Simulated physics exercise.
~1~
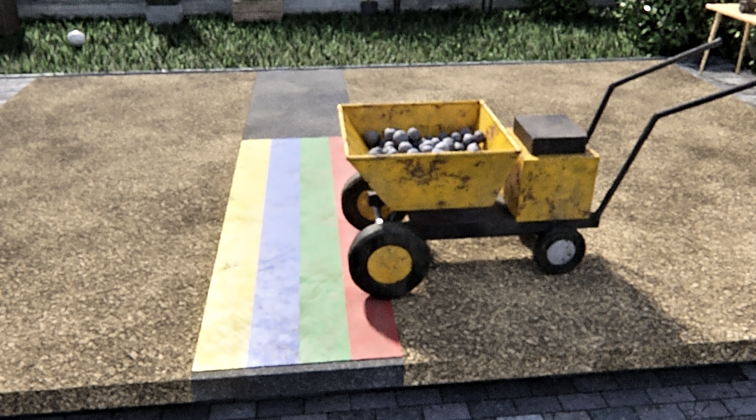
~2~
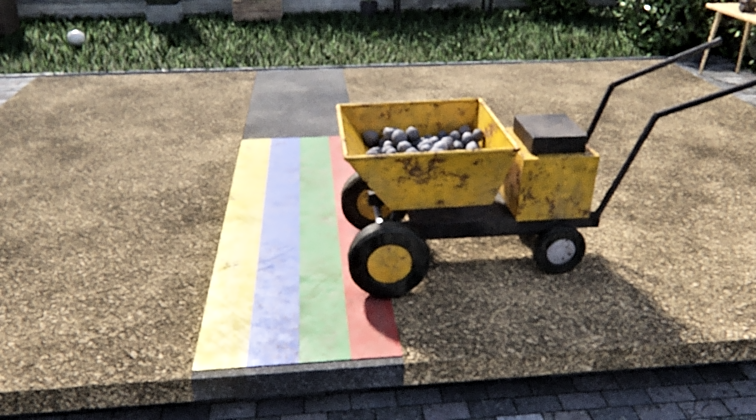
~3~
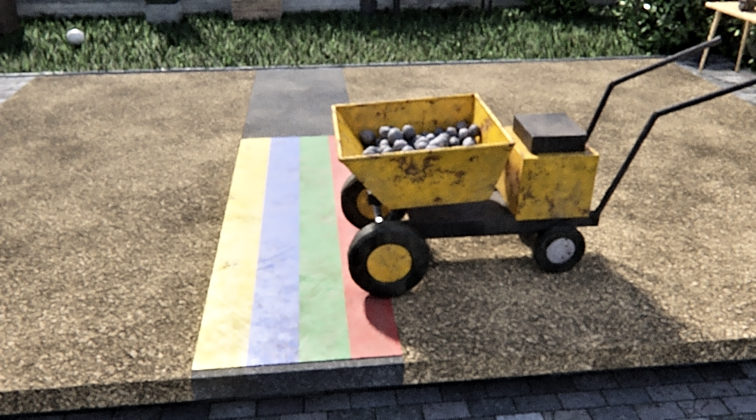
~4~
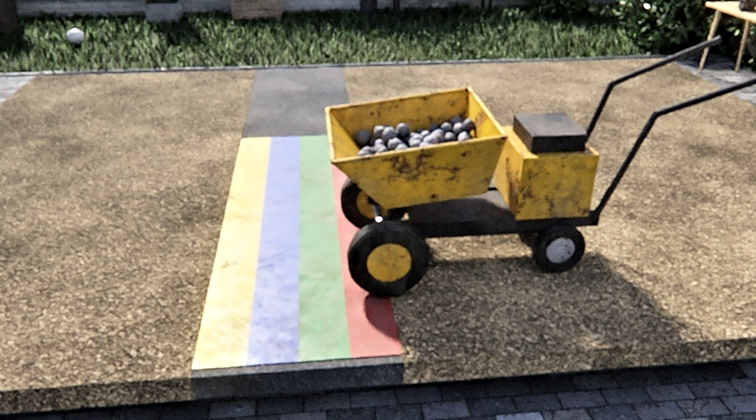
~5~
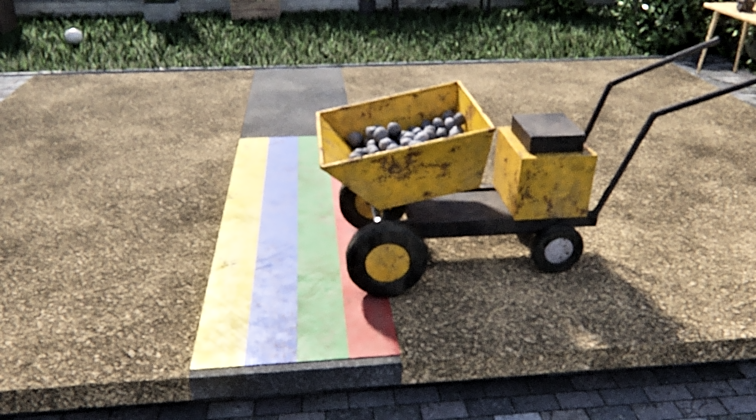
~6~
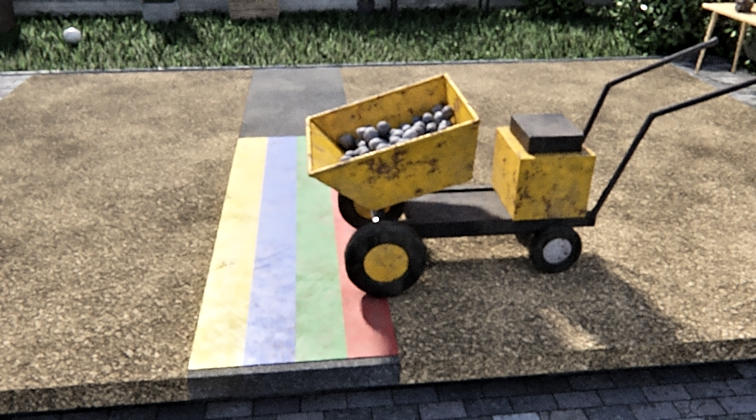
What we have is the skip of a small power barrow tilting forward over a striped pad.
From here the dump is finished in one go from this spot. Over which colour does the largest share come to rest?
The largest share rests over yellow.
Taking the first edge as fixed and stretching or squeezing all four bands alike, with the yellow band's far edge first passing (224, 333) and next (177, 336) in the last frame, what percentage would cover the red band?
I'd put it at some 0 % for the first and some 0 % for the second.
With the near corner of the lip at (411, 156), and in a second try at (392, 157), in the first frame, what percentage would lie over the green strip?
First spot: 20 %, second spot: 0 %.
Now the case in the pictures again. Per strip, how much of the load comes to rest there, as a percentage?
Here's the split: Red strip gets 0 %, green strip 0 %, blue strip 15 %, yellow strip 40 %.
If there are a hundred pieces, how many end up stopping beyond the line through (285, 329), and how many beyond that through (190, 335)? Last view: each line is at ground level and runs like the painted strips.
70 and 10 in a hundred.
Soon, skip tipped steeply; all in the skip.
A while on, skip tipped right over; most in the skip; a stray few over the blue strip; a small part over the yellow strip; a stray few off the paint.
Towards the end, skip tipped right over; about a third in the skip; a small part over the blue strip; about a third over the yellow strip; a small part off the paint.
Finally, skip tipped right over; about a third in the skip; none over the red strip; none over the green strip; a small part over the blue strip; about a third over the yellow strip; a small part off the paint.
